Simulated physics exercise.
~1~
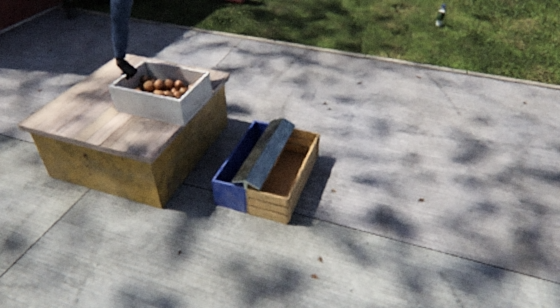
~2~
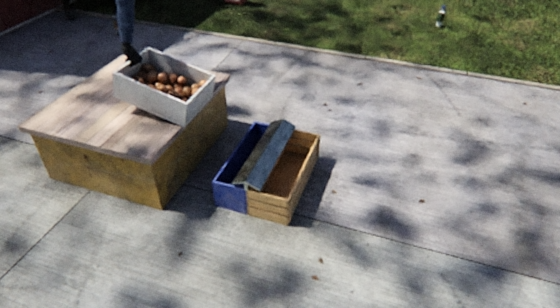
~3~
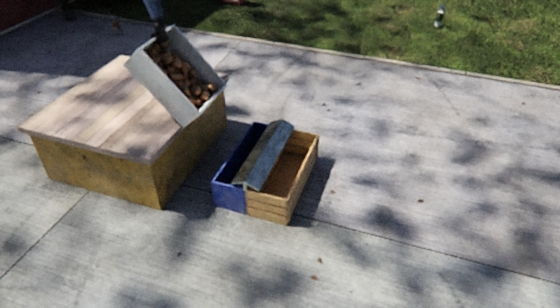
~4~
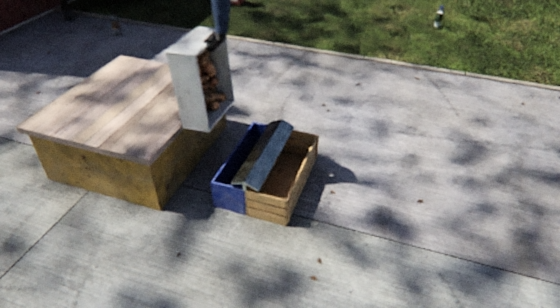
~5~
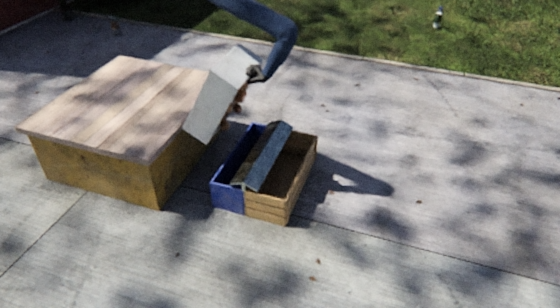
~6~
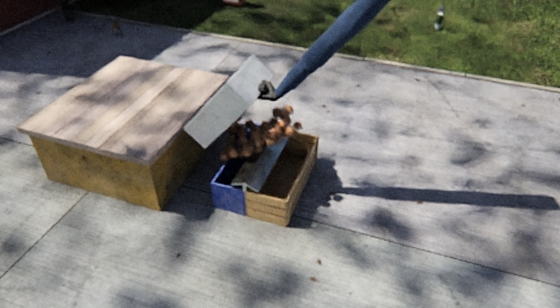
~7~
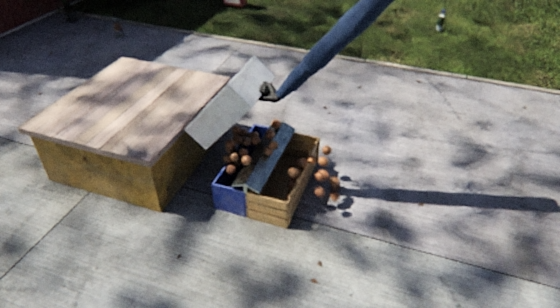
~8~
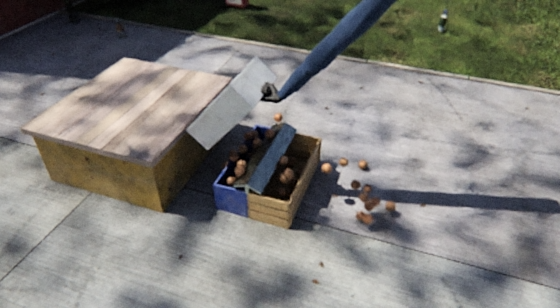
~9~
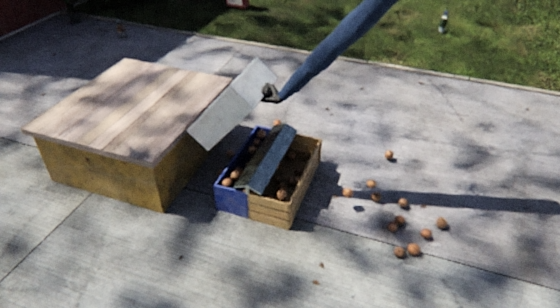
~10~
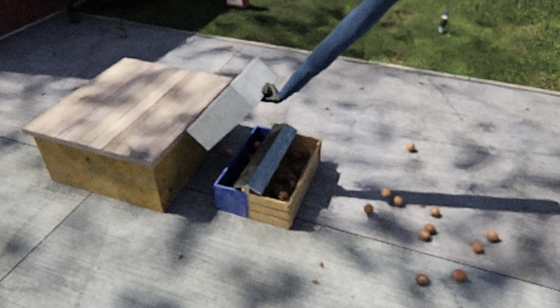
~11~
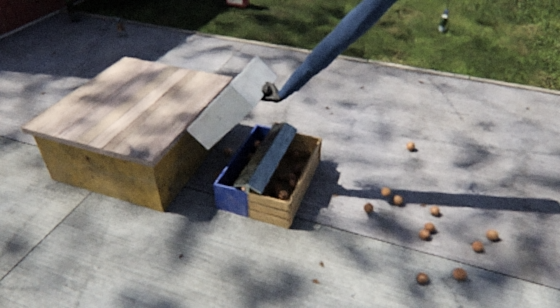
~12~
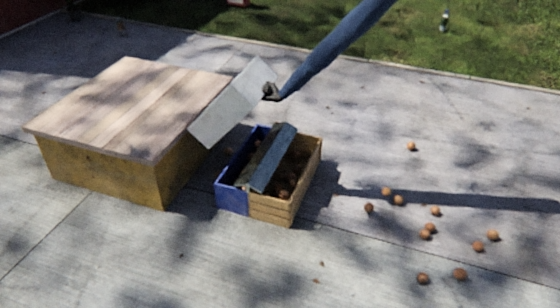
A white box tips brown balls into the blue and wooden boxes, some scattering beyond.
